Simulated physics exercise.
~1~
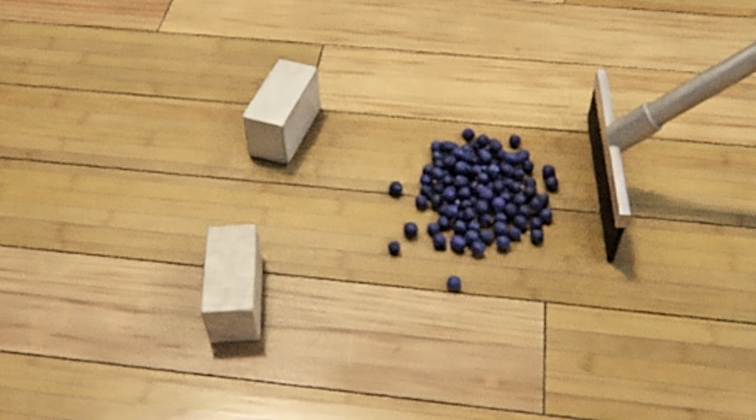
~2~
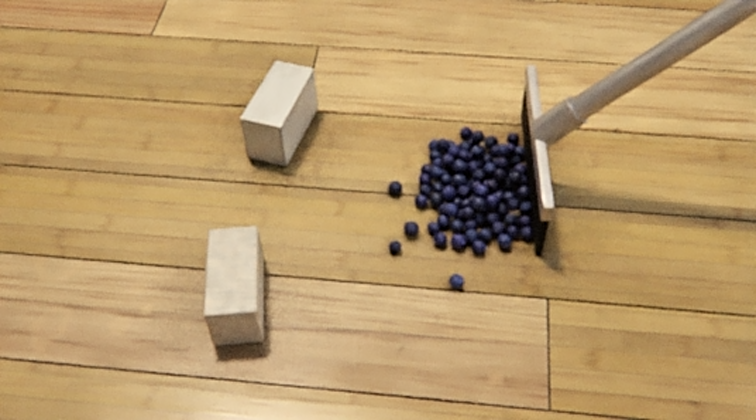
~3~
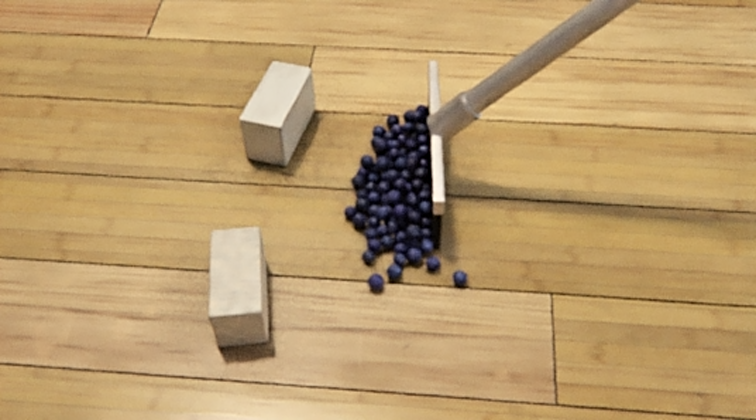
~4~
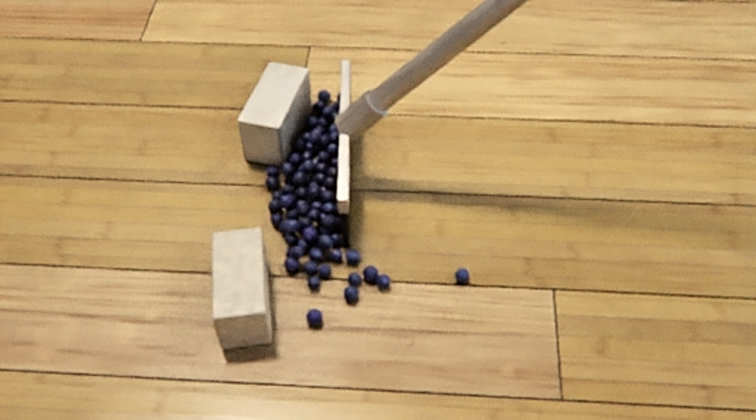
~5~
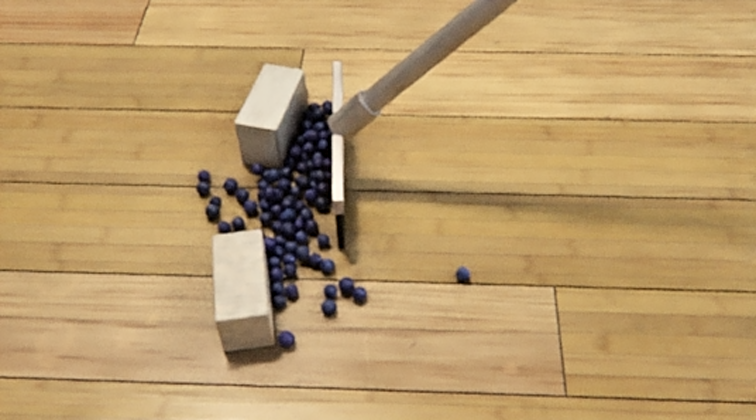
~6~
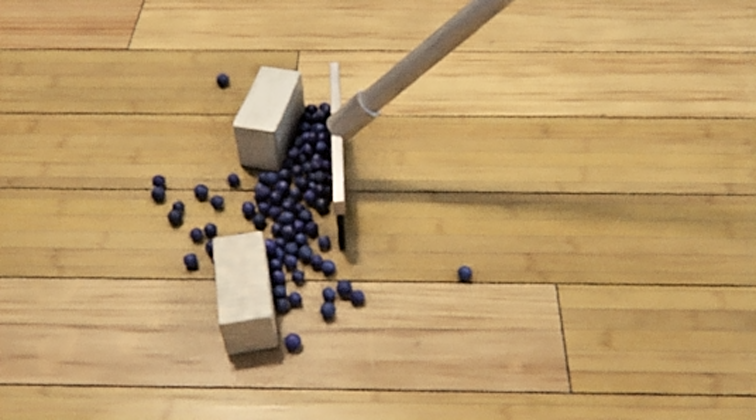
A squeegee pushes blueberries left against two blocks, and a few scatter through the gap.
